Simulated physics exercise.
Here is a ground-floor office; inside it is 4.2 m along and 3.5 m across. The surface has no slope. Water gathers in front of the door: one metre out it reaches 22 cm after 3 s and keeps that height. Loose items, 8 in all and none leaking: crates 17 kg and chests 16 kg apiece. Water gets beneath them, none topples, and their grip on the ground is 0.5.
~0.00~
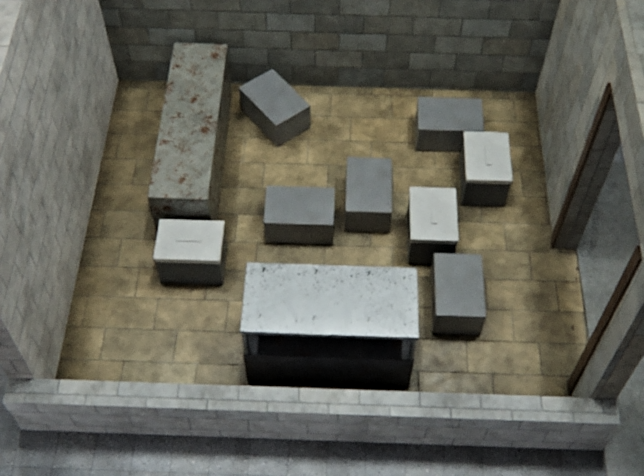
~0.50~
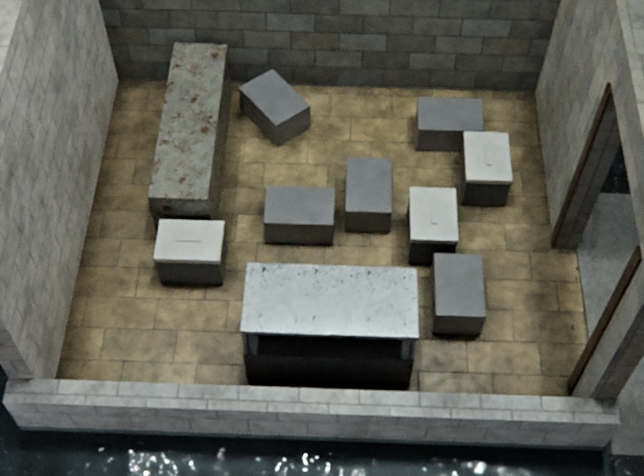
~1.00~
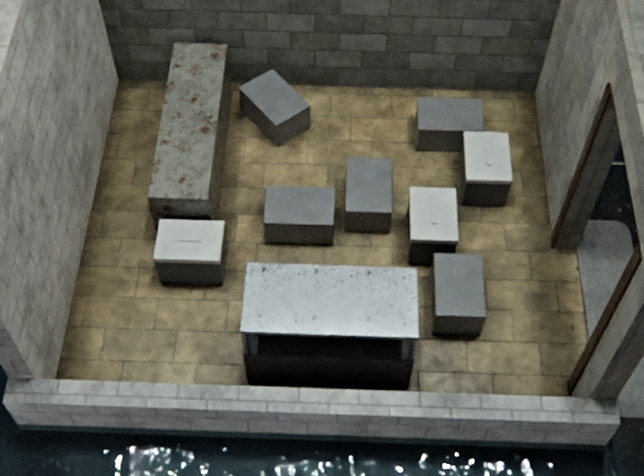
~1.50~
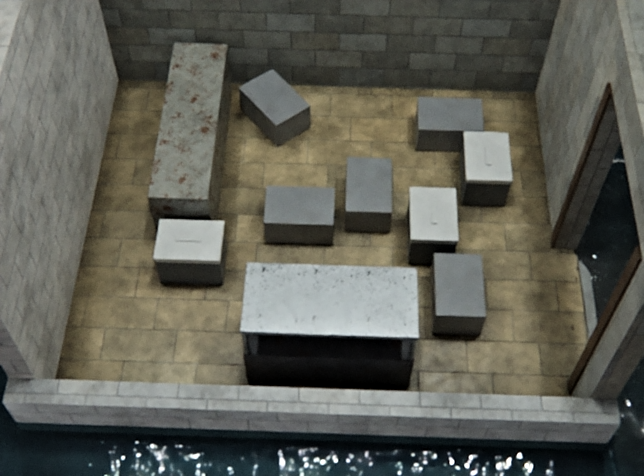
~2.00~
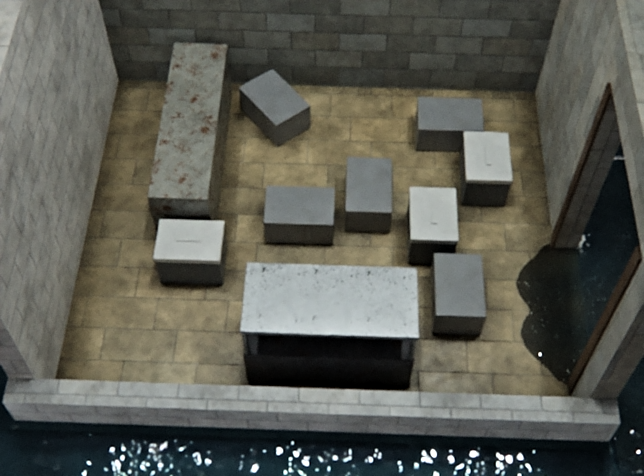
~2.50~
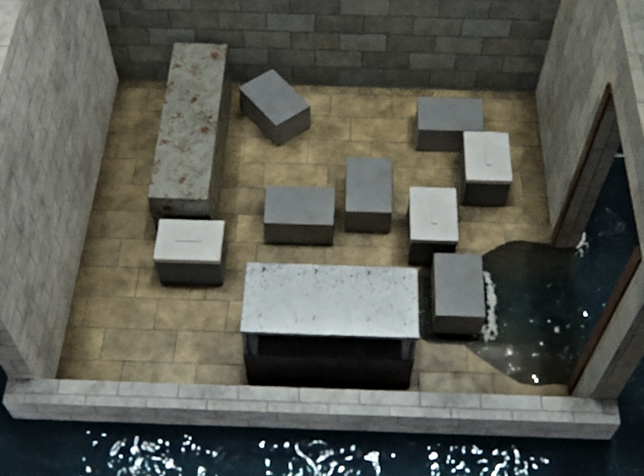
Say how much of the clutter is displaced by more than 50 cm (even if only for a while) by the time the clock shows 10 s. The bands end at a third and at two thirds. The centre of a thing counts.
Share: Two thirds or more.
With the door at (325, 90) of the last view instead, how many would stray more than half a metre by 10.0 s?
Then 7.
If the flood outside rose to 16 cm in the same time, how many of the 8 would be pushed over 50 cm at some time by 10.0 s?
In that case 4 of them.
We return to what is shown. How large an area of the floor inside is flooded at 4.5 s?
Roughly 6.0 m2.
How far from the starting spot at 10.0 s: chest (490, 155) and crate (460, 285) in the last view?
In that order: 40 cm, 200 cm.
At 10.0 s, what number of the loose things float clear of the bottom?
At that moment 8.
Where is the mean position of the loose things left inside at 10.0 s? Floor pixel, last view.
Near (371, 167).
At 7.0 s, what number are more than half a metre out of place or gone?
5 of them.
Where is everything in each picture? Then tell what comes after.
A crate at (459, 284) rests on the ground; a crate at (300, 205), on the bottom; water covers 0.0 m2; 0 of 8 have shifted, in the first picture.
A crate at (459, 284), on the bottom; a crate at (300, 205), on the bottom; water covers 0.0 m2; 0 of 8 have shifted, in the second picture.
A crate at (459, 284) rests on the ground; a crate at (300, 205), on the bottom; water covers 0.0 m2; 0 of 8 have shifted, in the third picture.
A crate at (459, 284), on the bottom; a crate at (300, 205), on the bottom; 0.0 m2 under water; 0 of 8 have shifted, in the fourth picture.
A crate at (459, 284) rests on the ground; a crate at (300, 205), on the bottom; 0.3 m2 under water; 0 of 8 have shifted, in the fifth picture.
A crate at (459, 284) rests on the ground; a crate at (300, 205) rests on the ground; 0.9 m2 under water; 0 of 8 have shifted, in the sixth picture.
After 3.5 s 0 of 8 are over 50 cm from their spots; 0 afloat.
After 4.5 s 1 of 8 are over 50 cm from their spots; 0 afloat.
After 7.0 s 5 of 8 are over 50 cm from their spots; 6 afloat.
After 10.0 s 7 of 8 are over 50 cm from their spots, and 7 have been at some point; 8 afloat.
